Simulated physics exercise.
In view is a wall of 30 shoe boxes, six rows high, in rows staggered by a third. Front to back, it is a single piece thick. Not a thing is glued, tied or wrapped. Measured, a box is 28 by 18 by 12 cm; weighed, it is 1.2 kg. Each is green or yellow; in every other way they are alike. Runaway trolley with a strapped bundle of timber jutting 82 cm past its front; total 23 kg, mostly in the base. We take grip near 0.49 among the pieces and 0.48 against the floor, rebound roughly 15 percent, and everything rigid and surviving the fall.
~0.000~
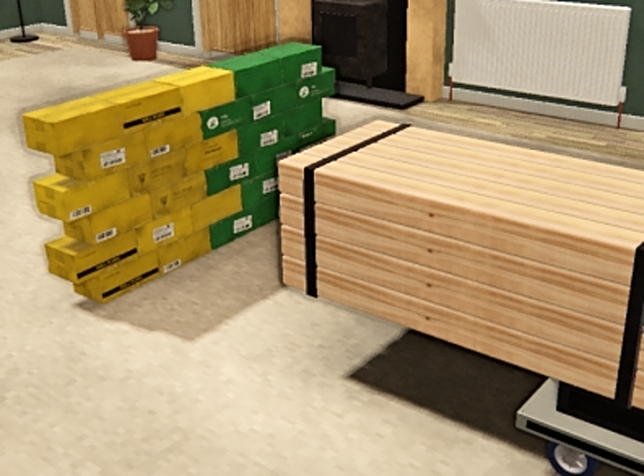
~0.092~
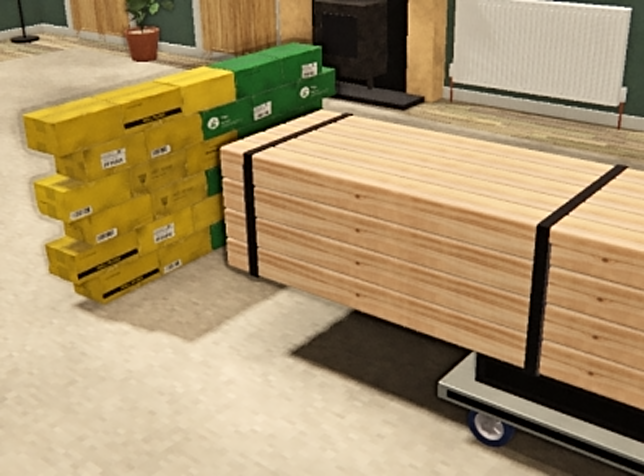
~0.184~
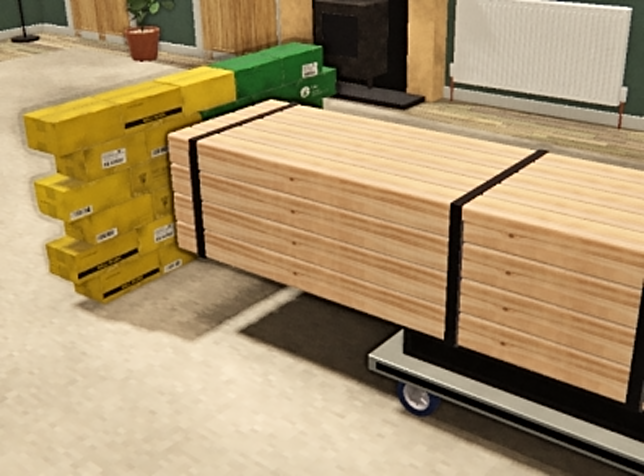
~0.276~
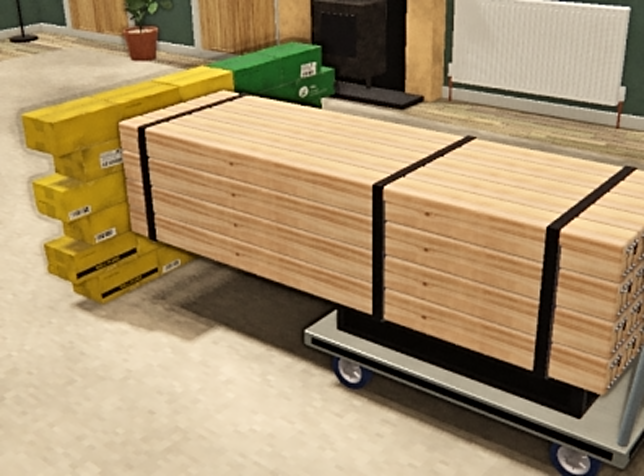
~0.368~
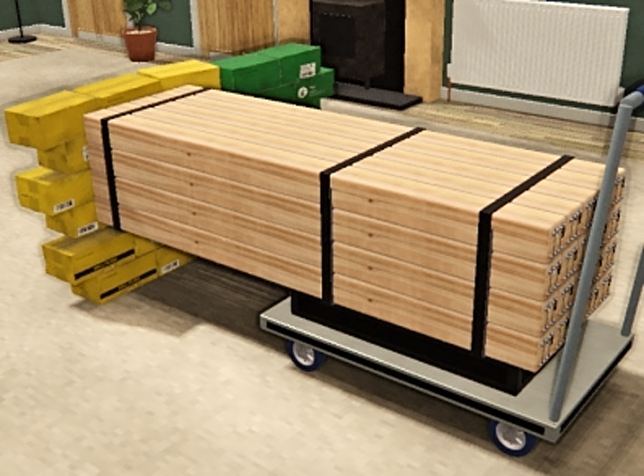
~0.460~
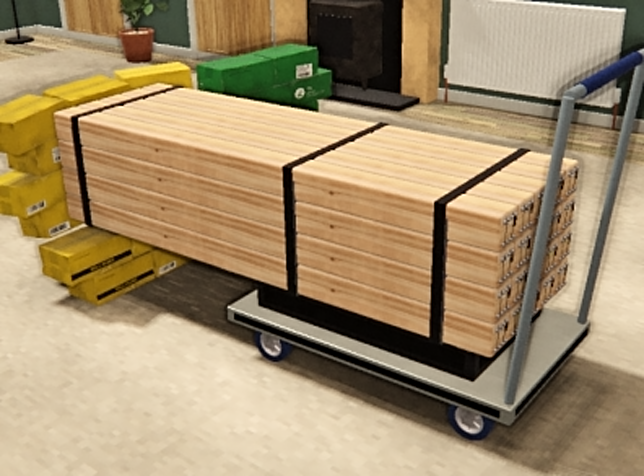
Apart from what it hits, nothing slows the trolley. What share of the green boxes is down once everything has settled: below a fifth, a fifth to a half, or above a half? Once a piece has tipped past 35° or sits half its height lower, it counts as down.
A fifth to a half of them.
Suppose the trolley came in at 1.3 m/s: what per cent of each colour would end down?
You'd end up with green at 40 per cent down and yellow at 80 per cent.
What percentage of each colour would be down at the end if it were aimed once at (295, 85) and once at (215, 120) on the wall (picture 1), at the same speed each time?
First try then second: Green 70 and 70, yellow 0 and 50 per cent.
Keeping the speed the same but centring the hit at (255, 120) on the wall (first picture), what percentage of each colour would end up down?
That would leave green at 70 % and yellow at 20 %.
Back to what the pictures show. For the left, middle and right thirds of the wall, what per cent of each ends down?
From the left: 80, then 80, then 30 percent.
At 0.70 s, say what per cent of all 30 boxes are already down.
40 %.
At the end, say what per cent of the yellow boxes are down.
80 percent of the yellow ones.
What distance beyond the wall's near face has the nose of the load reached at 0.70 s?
Roughly 50 cm past it.
Around 0.70 s, load 50 cm past the wall's line, still rolling; 2 of the 15 green boxes down (12 of 30 in all colours); top green box tipped 15°; top yellow box tipped 36°, 24 cm lower.
Around 1.14 s, load 96 cm past the wall's line, still rolling; 6 of the 15 green boxes down (17 of 30 in all colours); top green box tipped 22°, 38 cm lower; top yellow box on its side.
Finally (2.5 s), load 1.08 m past the wall's line, stopped; 6 of the 15 green boxes down (18 of 30 in all colours); top green box on its side; top yellow box upside down. That is 40 per cent. Seen by the last camera, middles, top green box near (190, 157), top yellow box near (92, 167).
